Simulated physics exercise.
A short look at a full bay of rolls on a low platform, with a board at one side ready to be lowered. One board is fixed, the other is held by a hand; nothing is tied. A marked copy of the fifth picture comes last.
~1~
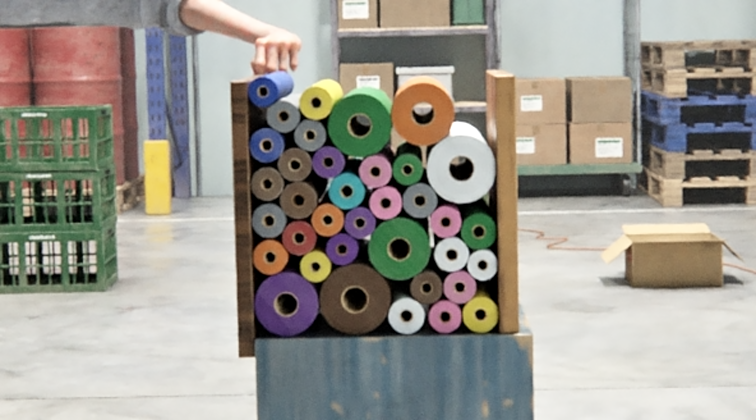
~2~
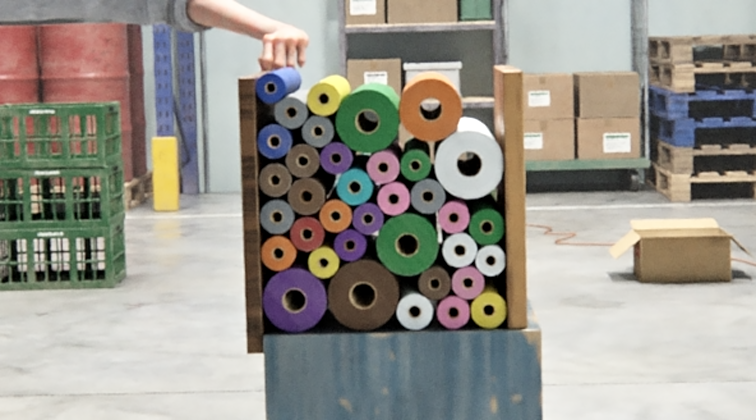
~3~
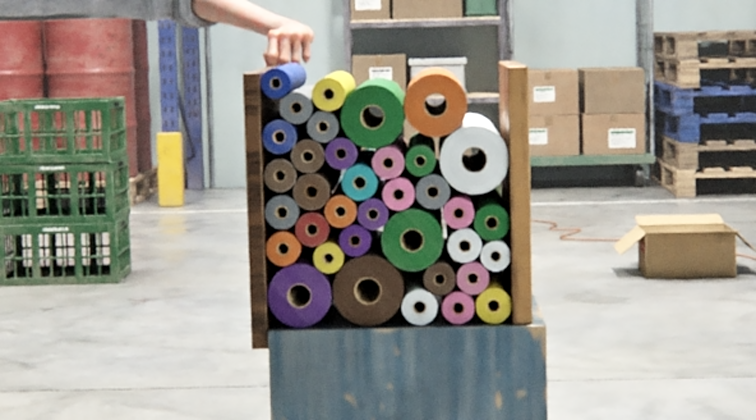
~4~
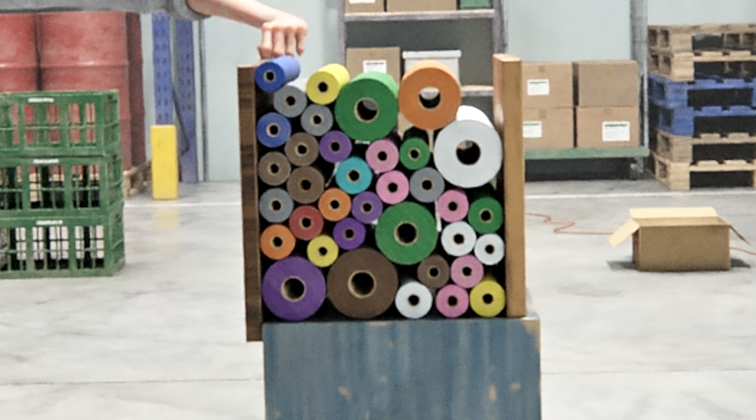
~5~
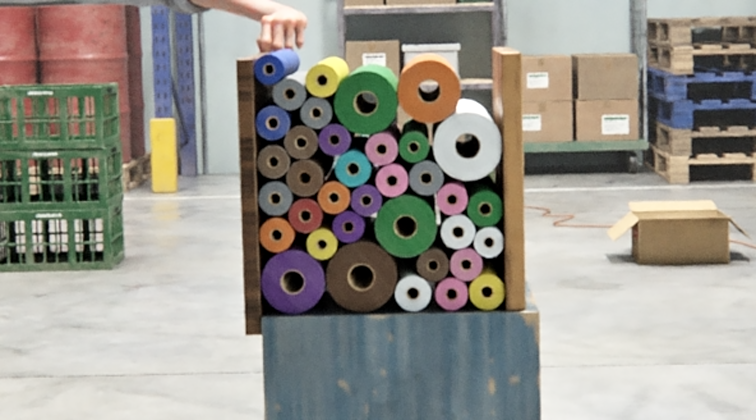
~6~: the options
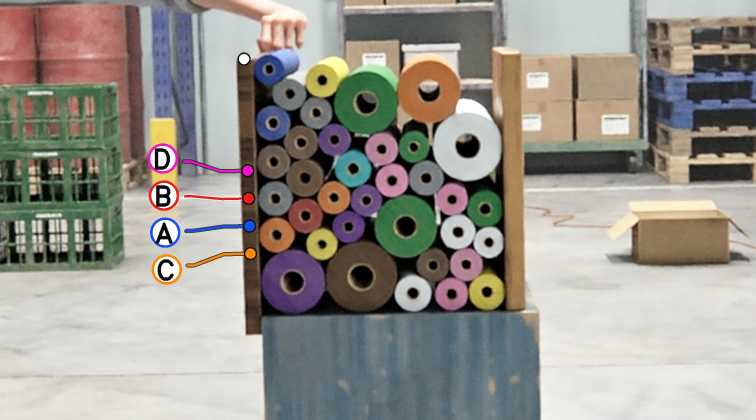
In a warehouse with green crates and stacked boxes, colourful rolls fill a bay between two upright boards on a blue platform, a hand resting at its top left. The view drifts slightly, shifting the bay a little right and then back left, while the hand and rolls barely change.
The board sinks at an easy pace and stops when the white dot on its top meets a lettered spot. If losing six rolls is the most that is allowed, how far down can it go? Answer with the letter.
It can be let down to D.
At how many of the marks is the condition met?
The number is one.
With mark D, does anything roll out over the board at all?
Yes, at D.
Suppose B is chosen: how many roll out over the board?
The count is seven.
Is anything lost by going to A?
At A: Yes.
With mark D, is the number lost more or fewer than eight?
At D, fewer than eight.
On the marked copy, A at (249, 226); B at (249, 199); C at (250, 254); D at (248, 170); the white dot at (244, 59).
Following D. Soon after the start, top of the board (255, 111).
Later, top of the board (257, 169).
In the end, top of the board (257, 170), four out over the board.
As for the rest, A more than six out over the board; B seven out over the board; C more than six out over the board.
